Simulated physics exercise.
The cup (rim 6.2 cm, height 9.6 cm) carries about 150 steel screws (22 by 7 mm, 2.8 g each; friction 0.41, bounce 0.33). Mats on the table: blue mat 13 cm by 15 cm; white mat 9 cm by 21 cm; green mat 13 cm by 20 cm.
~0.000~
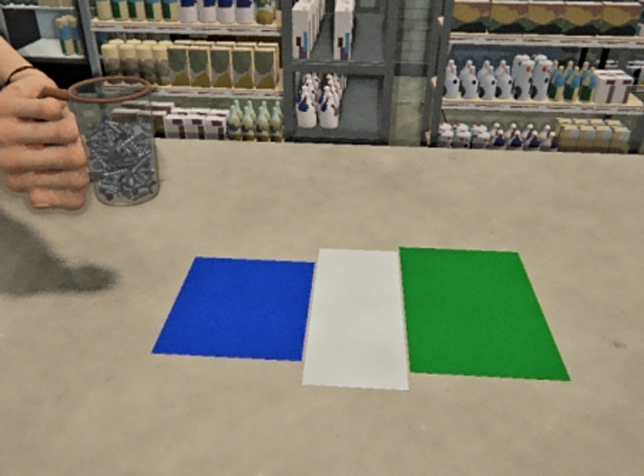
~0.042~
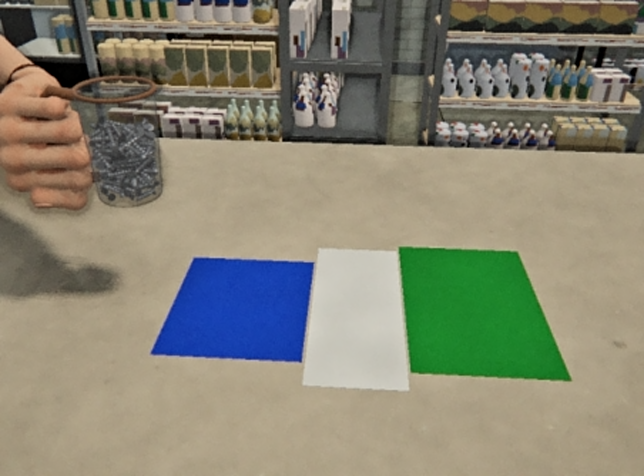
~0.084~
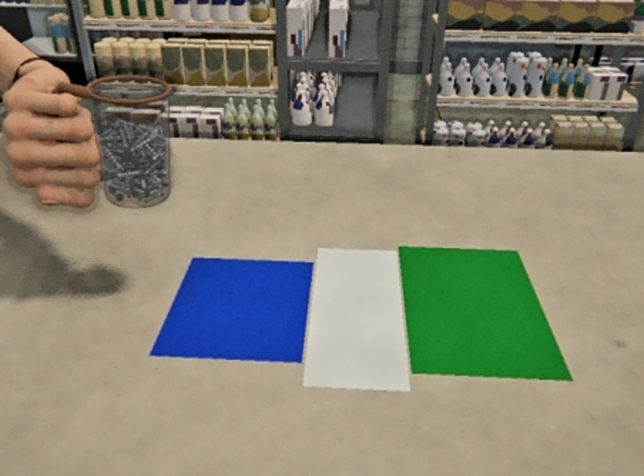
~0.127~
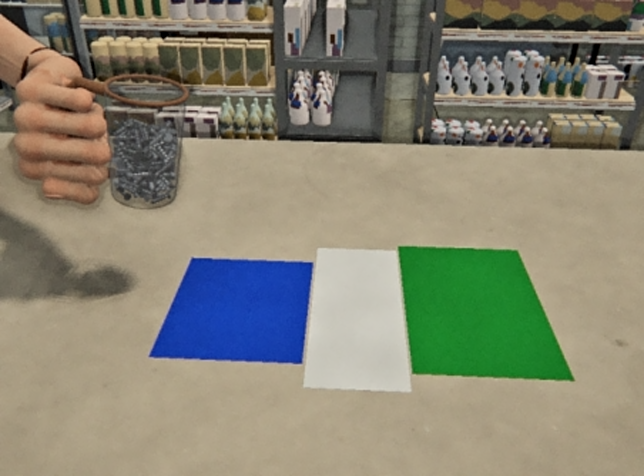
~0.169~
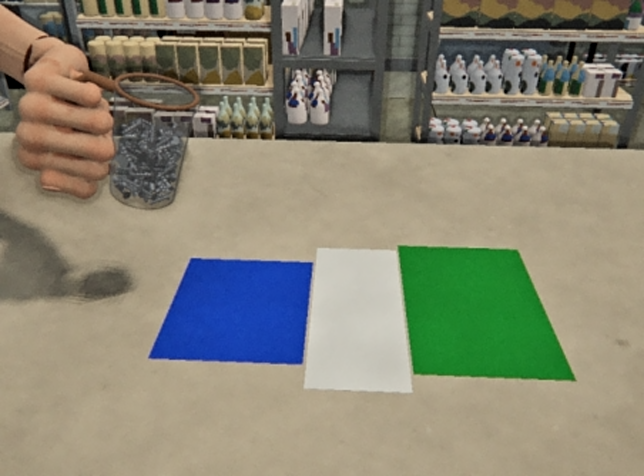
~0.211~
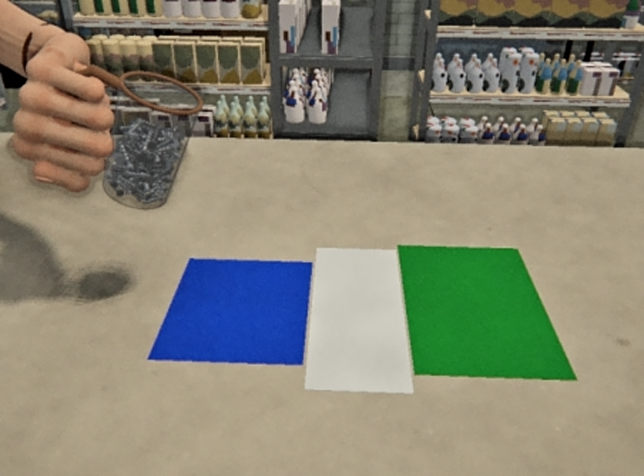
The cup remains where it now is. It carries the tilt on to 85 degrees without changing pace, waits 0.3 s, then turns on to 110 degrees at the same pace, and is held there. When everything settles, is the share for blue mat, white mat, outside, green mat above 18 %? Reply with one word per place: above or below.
Blue mat: Above, white mat: Below, outside: Below, green mat: Below.
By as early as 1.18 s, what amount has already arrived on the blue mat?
0 percent.
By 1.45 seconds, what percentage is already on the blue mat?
Reading at that time: About 10 per cent.
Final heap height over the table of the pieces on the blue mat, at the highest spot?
I'd say close to 2.0 cm.
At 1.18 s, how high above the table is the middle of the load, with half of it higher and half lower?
Height: About 16 cm.
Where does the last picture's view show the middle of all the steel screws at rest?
Their centre ends up around (249, 292) in the last view.
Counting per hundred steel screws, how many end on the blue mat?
Share: Some 90 %.
After 0.58 s, tilt 75 degrees; cup 100 %; middle of all pieces on or above the table near (134, 150).
After 0.89 s, tilt 85 degrees; cup 100 %; middle of all pieces on or above the table near (136, 150).
Then, at 1.18 s, tilt 101 degrees; cup 100 %; middle of all pieces on or above the table near (136, 148).
After 1.45 s, tilt 110 degrees; cup 90 %, blue mat 10 %; middle of all pieces on or above the table near (162, 165).
At rest (2.8 s), cup 0 %, blue mat 90 %, green mat 0 %, white mat 5 %, outside 5 %.
